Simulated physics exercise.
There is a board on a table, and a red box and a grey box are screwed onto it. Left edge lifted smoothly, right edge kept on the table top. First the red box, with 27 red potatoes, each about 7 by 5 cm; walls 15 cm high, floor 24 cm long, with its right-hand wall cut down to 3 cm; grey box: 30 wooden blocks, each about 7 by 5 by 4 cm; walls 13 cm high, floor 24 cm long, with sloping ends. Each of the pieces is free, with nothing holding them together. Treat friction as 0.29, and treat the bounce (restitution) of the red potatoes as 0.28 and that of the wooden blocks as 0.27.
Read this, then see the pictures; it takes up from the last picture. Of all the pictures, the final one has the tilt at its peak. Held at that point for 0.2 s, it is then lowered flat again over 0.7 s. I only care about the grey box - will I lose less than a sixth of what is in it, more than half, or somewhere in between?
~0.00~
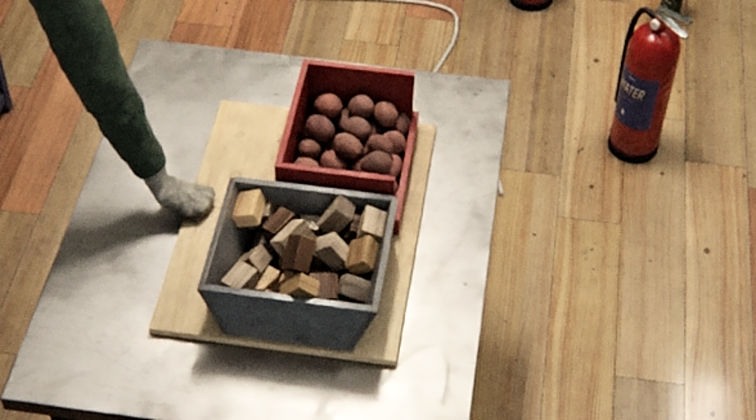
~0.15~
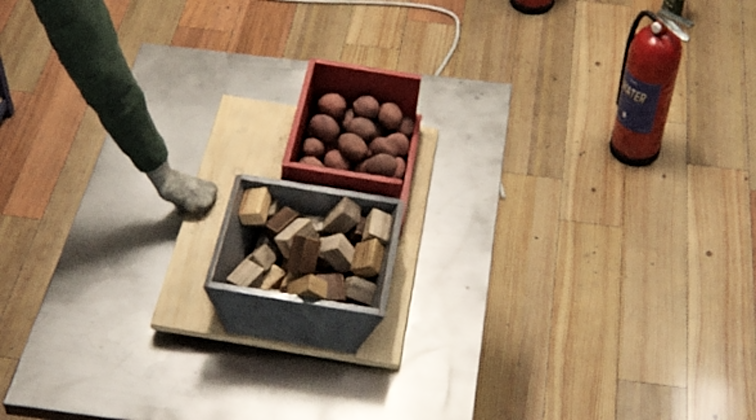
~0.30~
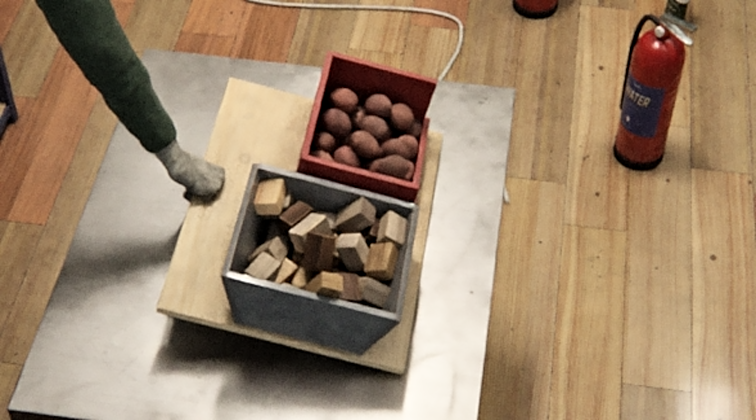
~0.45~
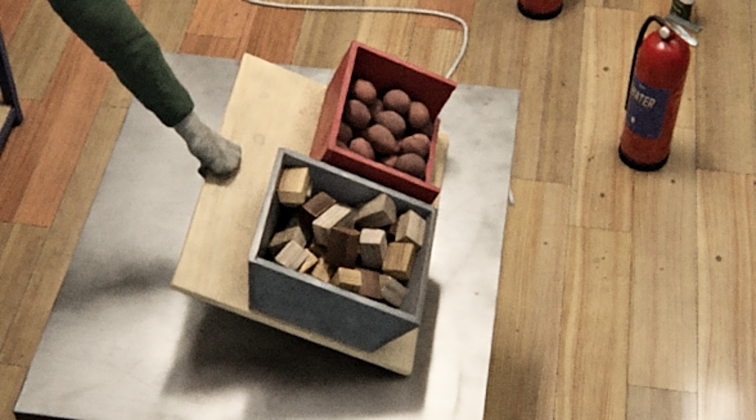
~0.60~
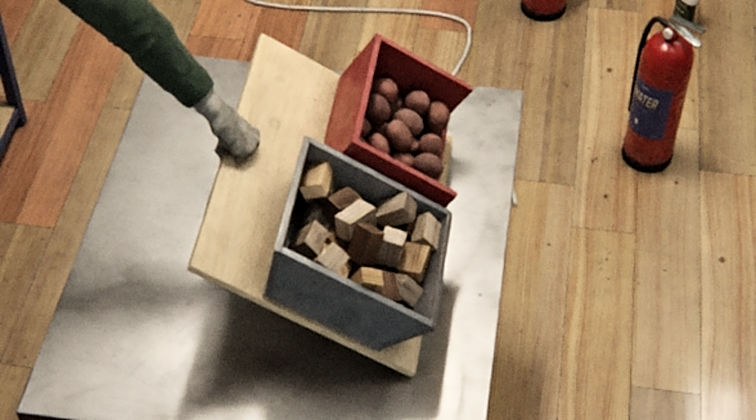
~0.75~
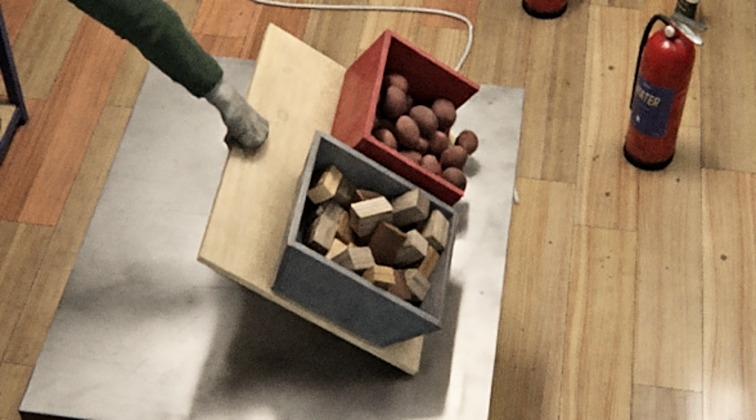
Below one sixth.
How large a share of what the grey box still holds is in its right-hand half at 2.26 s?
Roughly 50%.
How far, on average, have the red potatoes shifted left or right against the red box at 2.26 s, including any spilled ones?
Roughly 12 cm rightwards, on average.
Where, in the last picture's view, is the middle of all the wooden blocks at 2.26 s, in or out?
Somewhere around pixel (333, 279).
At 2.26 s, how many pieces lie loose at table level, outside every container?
Estimated count: 4.
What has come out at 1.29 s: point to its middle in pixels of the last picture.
Look close to (488, 199) and you'll find it.
After 0.99 s, tilt 34°; red box 22 in, 5 out and grey box 30 in, 0 out.
After 1.29 s, tilt 18°; red box 20 in, 7 out and grey box 30 in, 0 out.
After 1.71 s, tilt 0°; red box 20 in, 7 out and grey box 30 in, 0 out.
Outcome (at 2.26 s), red box 20 in, 7 out and grey box 30 in, 0 out. Asked share, 0 of 30, 0 per cent.
